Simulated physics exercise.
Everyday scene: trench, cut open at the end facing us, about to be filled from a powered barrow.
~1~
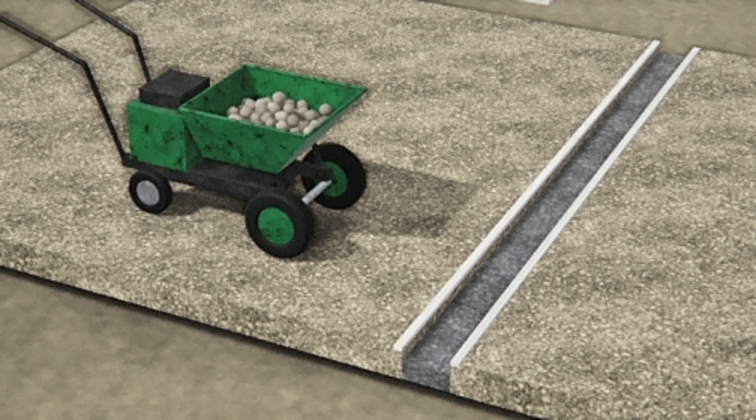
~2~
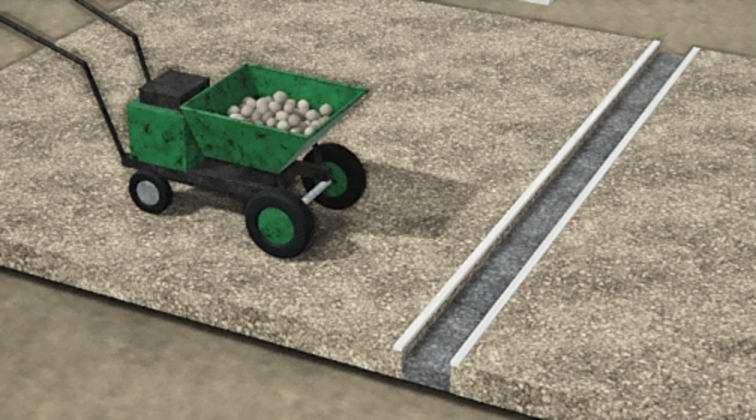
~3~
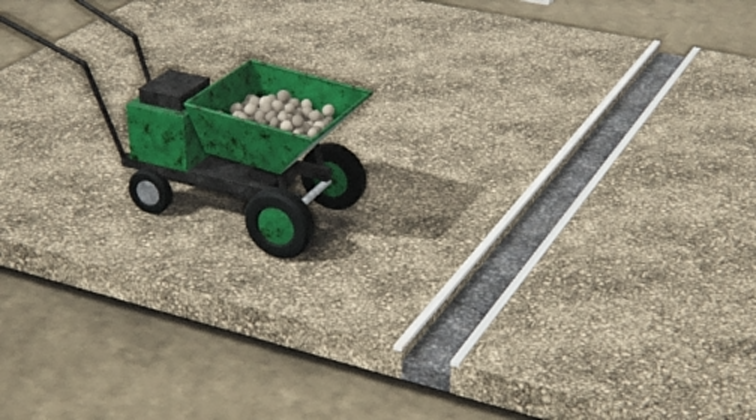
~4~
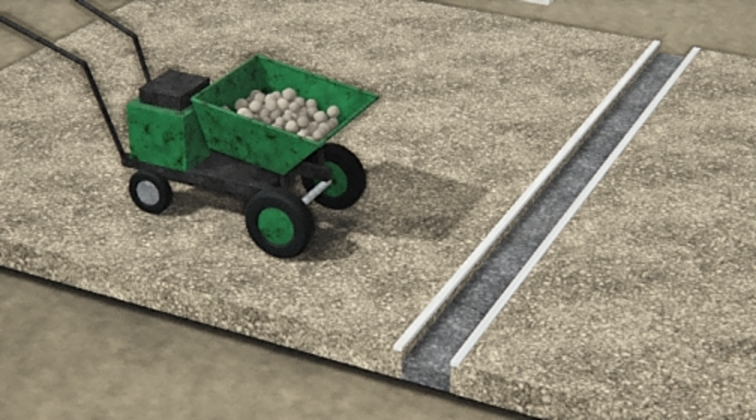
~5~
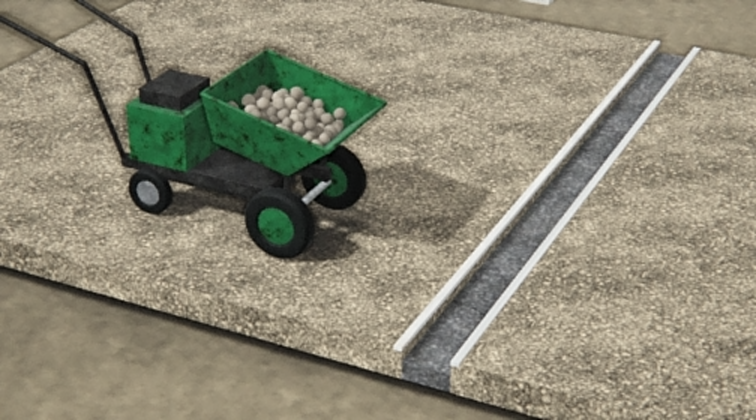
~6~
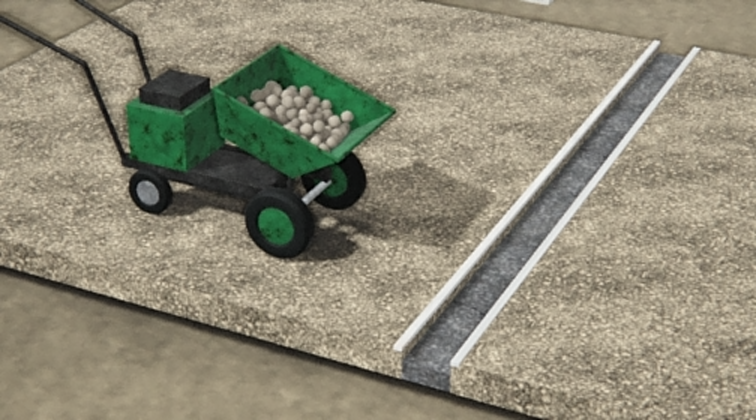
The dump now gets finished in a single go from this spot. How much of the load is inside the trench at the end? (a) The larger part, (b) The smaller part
The smaller part (b).
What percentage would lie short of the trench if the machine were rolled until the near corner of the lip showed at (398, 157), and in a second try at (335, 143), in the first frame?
Result: Try 1 = 0 %, try 2 = 40 %.
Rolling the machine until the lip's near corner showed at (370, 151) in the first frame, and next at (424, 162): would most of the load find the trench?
In the first case upwards of half; in the second case a smaller fraction.
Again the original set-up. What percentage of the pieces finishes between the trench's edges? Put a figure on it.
Roughly 25 %.
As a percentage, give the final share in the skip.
10 per cent, roughly.
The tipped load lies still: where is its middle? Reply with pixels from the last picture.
Roughly at (445, 260), give or take.
Shortly afterwards, skip tipped steeply; the whole lot in the skip.
Next, skip tipped right over; the bulk in the skip; a little short of the trench.
Some moments later, skip tipped right over; near a quarter in the skip; near two thirds short of the trench; near a quarter in or heaped over the trench.
In the end, skip tipped right over; a little in the skip; near two thirds short of the trench; near a quarter in or heaped over the trench; only a few beyond it.
